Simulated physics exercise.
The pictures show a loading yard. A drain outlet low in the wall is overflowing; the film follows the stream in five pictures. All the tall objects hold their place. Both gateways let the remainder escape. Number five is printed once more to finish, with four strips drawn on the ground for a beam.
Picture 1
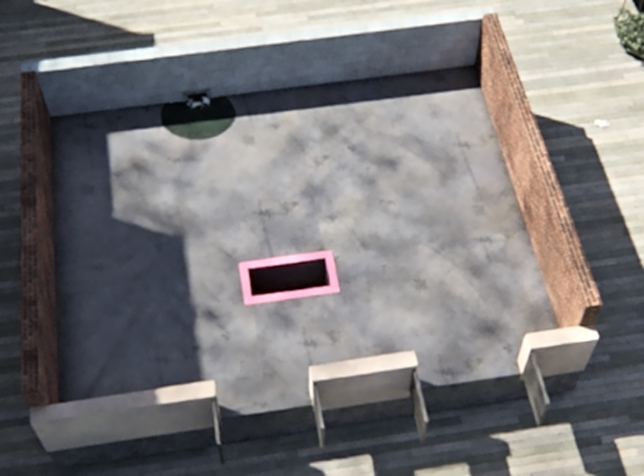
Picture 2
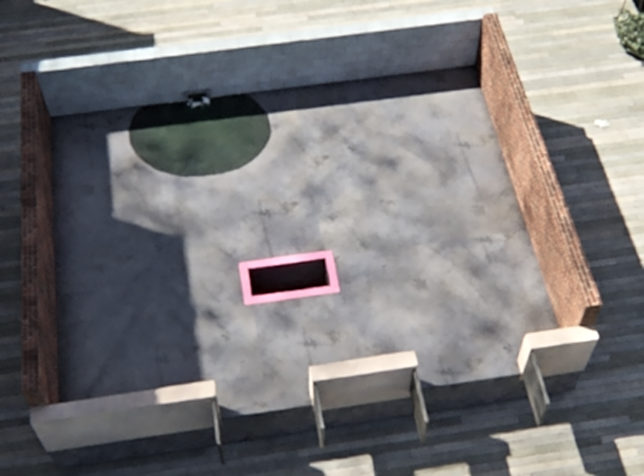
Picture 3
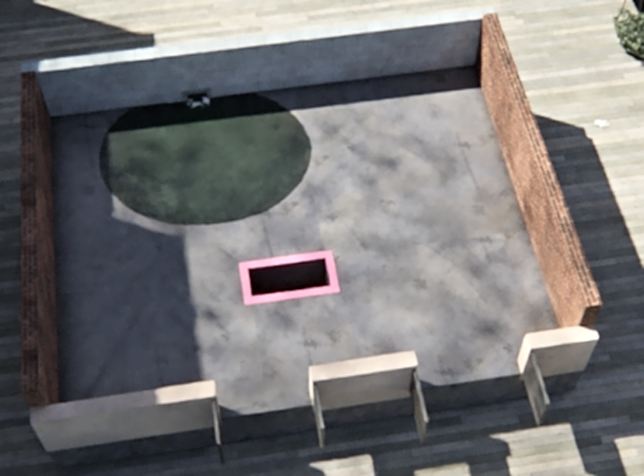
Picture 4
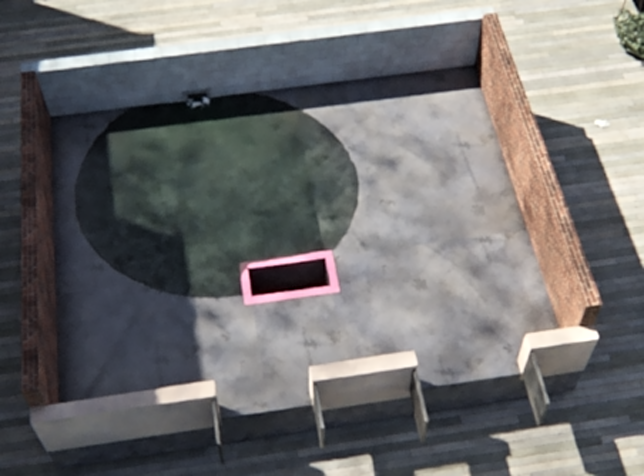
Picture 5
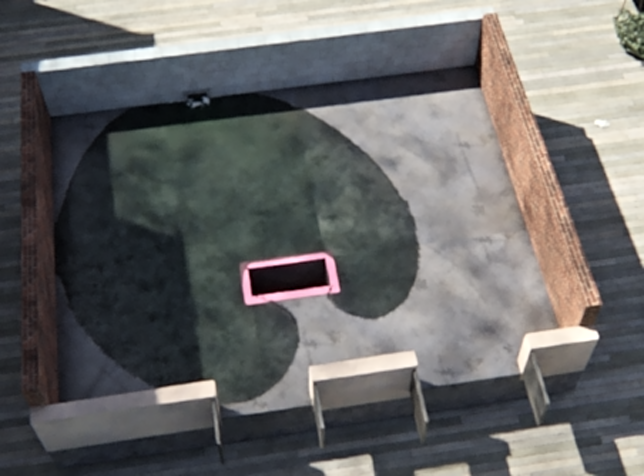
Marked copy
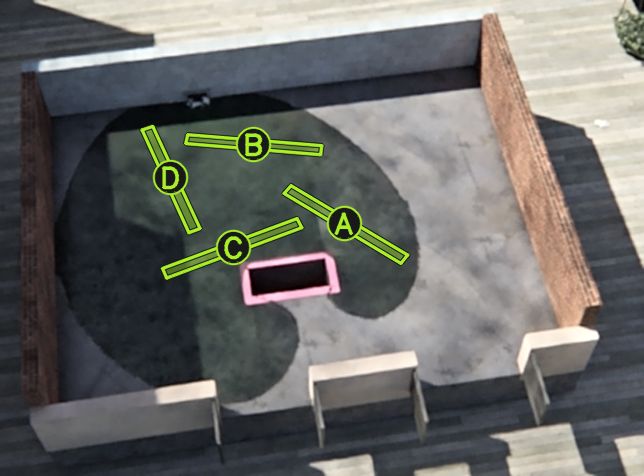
A walled loading yard with a grey concrete floor is seen from high above at a slant, and the camera stays still. A small grey outfall sits at the back wall left of centre, a pink-rimmed dark drain pit lies near the middle, brick walls flank the sides, and pale wall sections with gaps line the front. Dark green water spreads from the outfall in a widening round patch, meets the pit, and extends around both its sides toward the front.
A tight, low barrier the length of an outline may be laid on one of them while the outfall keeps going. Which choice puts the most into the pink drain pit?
D beats the others.
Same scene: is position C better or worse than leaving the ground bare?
It is worse.
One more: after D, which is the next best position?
A.
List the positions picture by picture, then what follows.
Outfall at (197, 95); pink drain pit at (289, 277); open gate at (464, 368); open gate at (265, 398); water covers 2 % of the ground and shows as far out as (171, 129); pink drain pit still dry.
Water covers 7 % of the ground and shows as far out as (186, 173); pink drain pit still dry.
Water covers 16 % of the ground and shows as far out as (275, 202); pink drain pit still dry.
Water covers 30 % of the ground and shows as far out as (244, 286); pink drain pit taking water.
Water covers 45 % of the ground and shows as far out as (146, 374); pink drain pit taking water.
On the marked copy, A from (287, 189) to (404, 259); B from (186, 139) to (321, 150); C from (164, 273) to (299, 223); D from (147, 128) to (194, 230).
With A, about 32 % of the stream runs into the pink drain pit, about 67 % out by the gates.
With B, about 7 % of the stream runs into the pink drain pit, about 93 % out by the gates.
With C, about 4 % of the stream runs into the pink drain pit, about 95 % out by the gates.
With D, about 52 % of the stream runs into the pink drain pit, about 46 % out by the gates.
